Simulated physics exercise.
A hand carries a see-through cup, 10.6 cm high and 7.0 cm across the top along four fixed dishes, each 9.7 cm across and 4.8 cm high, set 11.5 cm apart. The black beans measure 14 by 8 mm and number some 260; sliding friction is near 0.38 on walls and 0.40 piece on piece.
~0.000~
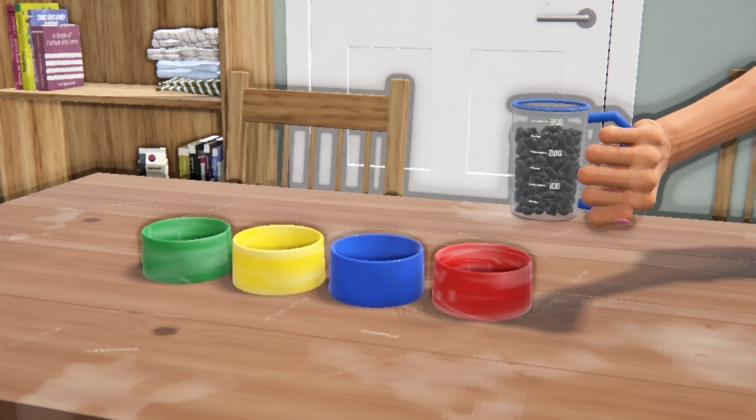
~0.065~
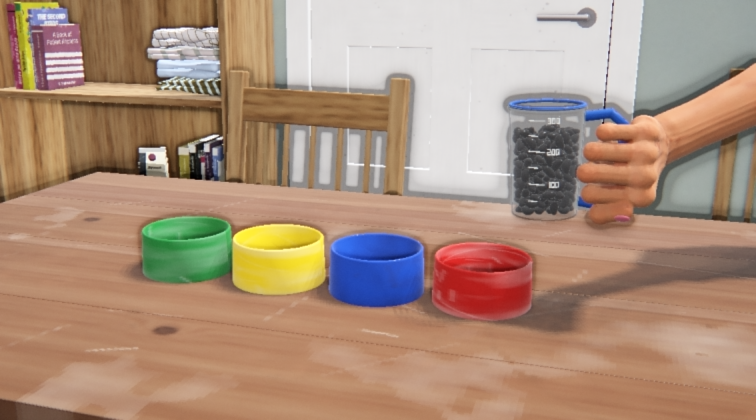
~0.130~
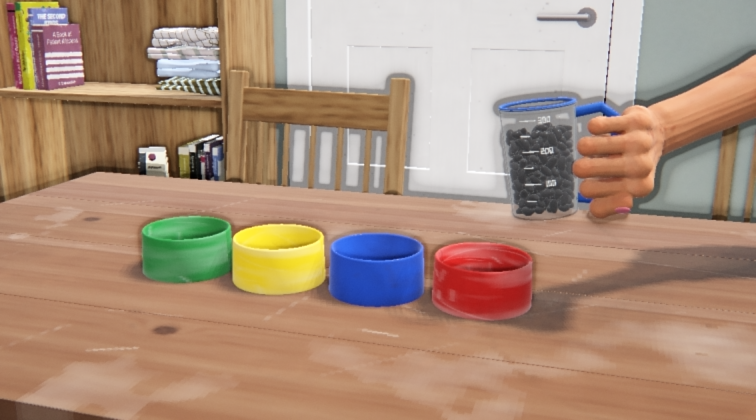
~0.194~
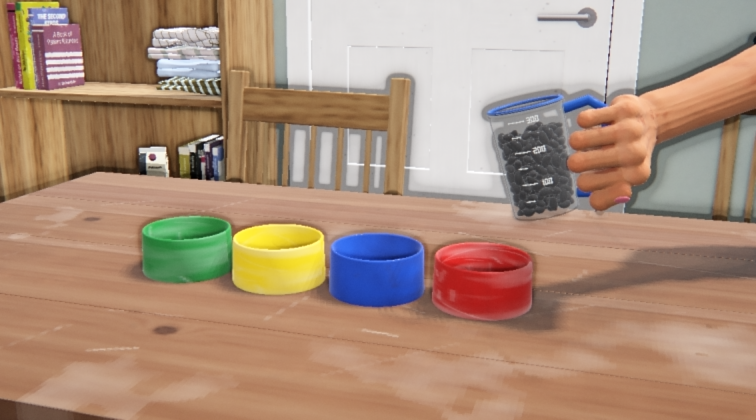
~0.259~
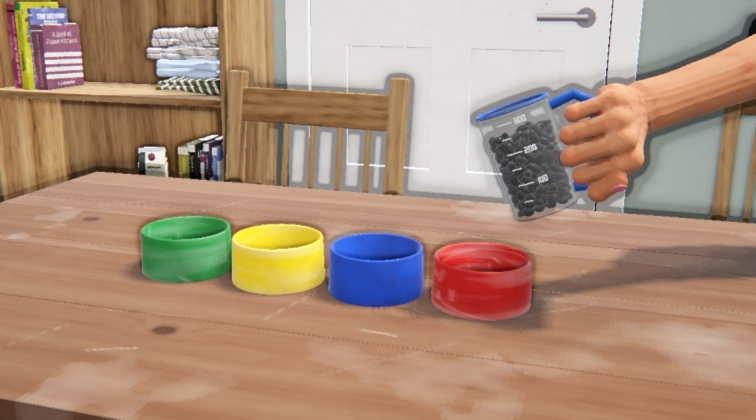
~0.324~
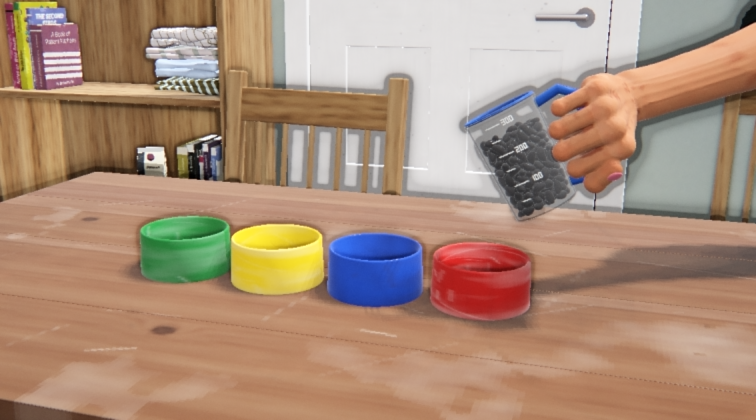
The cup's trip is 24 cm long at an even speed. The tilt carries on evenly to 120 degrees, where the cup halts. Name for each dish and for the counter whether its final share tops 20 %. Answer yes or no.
Red: No, blue: Yes, green: No, yellow: No, counter: No.
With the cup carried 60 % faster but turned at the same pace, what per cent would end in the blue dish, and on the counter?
Then: Blue 20; counter 20.
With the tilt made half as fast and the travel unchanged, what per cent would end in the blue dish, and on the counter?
In that case blue 0, counter 10.
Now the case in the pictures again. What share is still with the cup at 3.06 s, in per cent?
About 0 per cent.
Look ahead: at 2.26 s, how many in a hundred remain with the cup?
Some 0 per cent of the load.
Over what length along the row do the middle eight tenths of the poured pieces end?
Some 6 cm.
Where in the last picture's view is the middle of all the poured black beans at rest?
At about (366, 267).
After 1.49 s, tilt 120 degrees; cup holds 5 %, blue 90 %.
After 2.26 s, tilt 120 degrees; cup holds 0 %, blue 95 %.
After 3.06 s, tilt 120 degrees; cup holds 0 %, blue 95 %.
At rest (3.4 s), red 0 %, blue 95 %, green 0 %, yellow 0 %, counter 5 %.
